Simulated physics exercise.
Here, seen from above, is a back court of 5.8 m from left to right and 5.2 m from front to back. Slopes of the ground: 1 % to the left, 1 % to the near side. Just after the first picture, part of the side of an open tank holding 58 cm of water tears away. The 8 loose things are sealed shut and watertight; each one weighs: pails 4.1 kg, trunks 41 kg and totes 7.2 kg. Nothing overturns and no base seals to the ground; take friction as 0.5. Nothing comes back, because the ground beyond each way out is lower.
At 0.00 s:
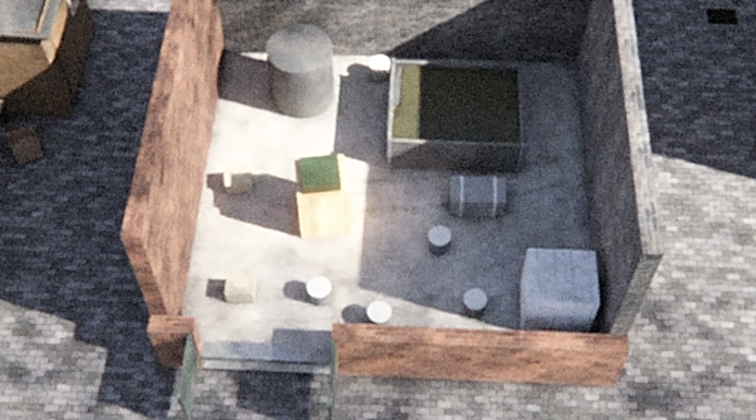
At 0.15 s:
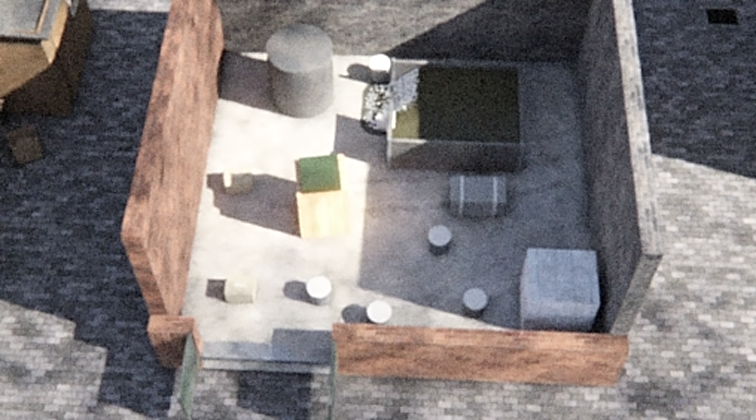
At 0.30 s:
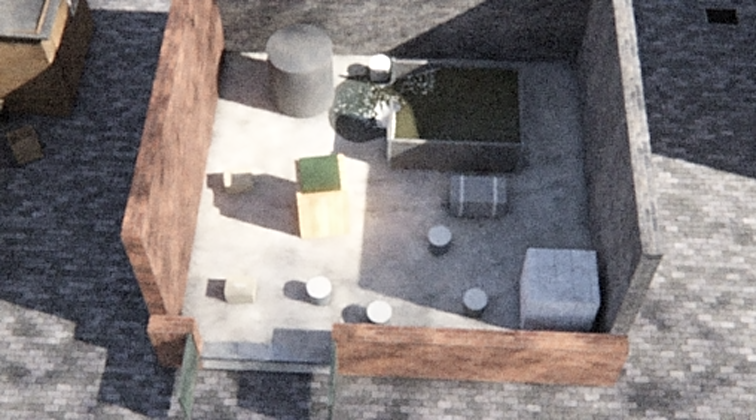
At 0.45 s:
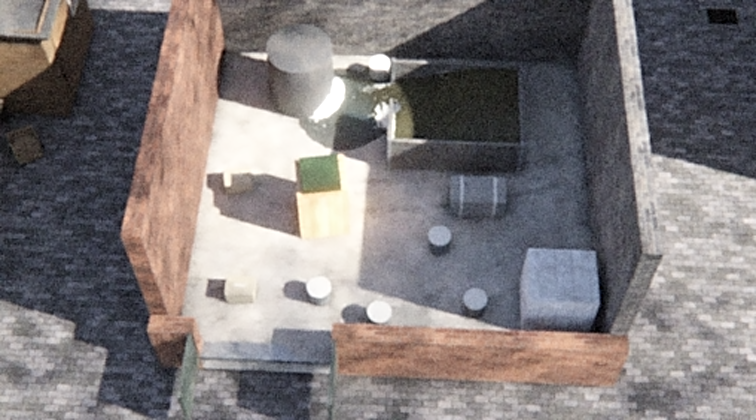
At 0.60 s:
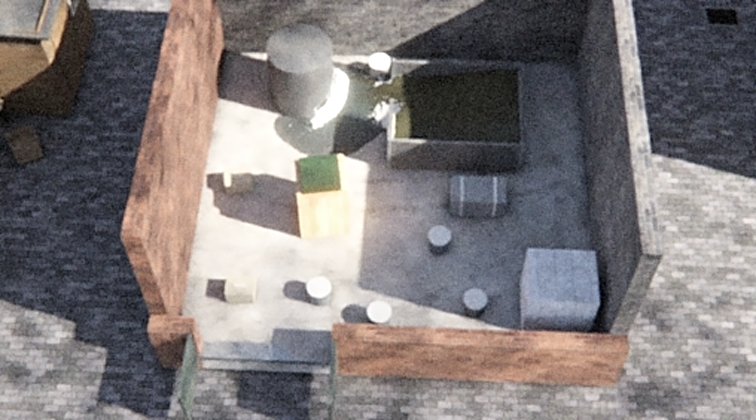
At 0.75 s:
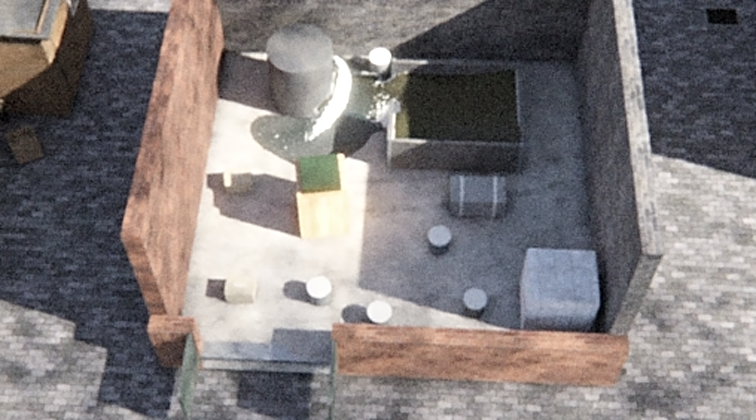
A rectangular open tank of dark, greenish water stands at the back of a walled court, seen from high above, with a tall grey cylinder to its left. A green-topped orange box sits near the middle, among small pale pails, a grey trunk and a pale block at right. Water bursts from the tank's left side and spreads around the cylinder's base, nudging the nearby white pail slightly backward, while the camera stays still.
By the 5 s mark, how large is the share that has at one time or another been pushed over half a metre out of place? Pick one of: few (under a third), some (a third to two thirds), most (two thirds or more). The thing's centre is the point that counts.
Some.
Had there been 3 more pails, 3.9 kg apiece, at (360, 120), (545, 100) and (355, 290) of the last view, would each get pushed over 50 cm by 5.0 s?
Answers in order are crosses the line, does not cross and does not cross.
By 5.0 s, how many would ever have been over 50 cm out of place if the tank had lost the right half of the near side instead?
The count would be 6.
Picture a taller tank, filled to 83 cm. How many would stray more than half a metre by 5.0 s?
3.
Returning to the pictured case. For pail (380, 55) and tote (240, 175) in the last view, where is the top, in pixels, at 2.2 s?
Somewhere about (435, 66) and (209, 219).
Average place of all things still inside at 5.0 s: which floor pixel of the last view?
(424, 260).
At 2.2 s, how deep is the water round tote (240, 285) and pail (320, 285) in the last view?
First about 2 cm, second about 0 cm.
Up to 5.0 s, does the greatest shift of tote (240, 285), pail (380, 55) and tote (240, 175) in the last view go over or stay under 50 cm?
Result, in order: Overshooting / overshooting / overshooting.
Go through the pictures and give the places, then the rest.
The first picture shows a pail at (380, 63), on the bottom; a pail at (380, 311) rests on the ground; 2.8 m2 under water; 0 of 8 have shifted.
The second picture shows a pail at (380, 63), on the bottom; a pail at (380, 311), on the bottom; water covers 3.3 m2; 0 of 8 have shifted.
The third picture shows a pail at (380, 63) rests on the ground; a pail at (380, 311) rests on the ground; water covers 3.9 m2; 0 of 8 have shifted.
The fourth picture shows a pail at (380, 63) rests on the ground; a pail at (380, 311), on the bottom; water covers 4.3 m2; 0 of 8 have shifted.
The fifth picture shows a pail at (380, 61) rests on the ground, 4 cm from its start; a pail at (380, 311), on the bottom; 4.8 m2 under water; 0 of 8 have shifted.
The sixth picture shows a pail at (380, 56), on the bottom, 14 cm from its start; a pail at (380, 311) rests on the ground; water covers 5.5 m2; 1 of 8 have shifted.
After 1.1 s 0 of 8 are over 50 cm from their spots; 0 afloat.
After 2.2 s 2 of 8 are over 50 cm from their spots; 1 afloat.
After 3.5 s 2 of 8 are over 50 cm from their spots; 0 afloat.
After 5.0 s 3 of 8 are over 50 cm from their spots, and 3 have been at some point; 0 afloat.
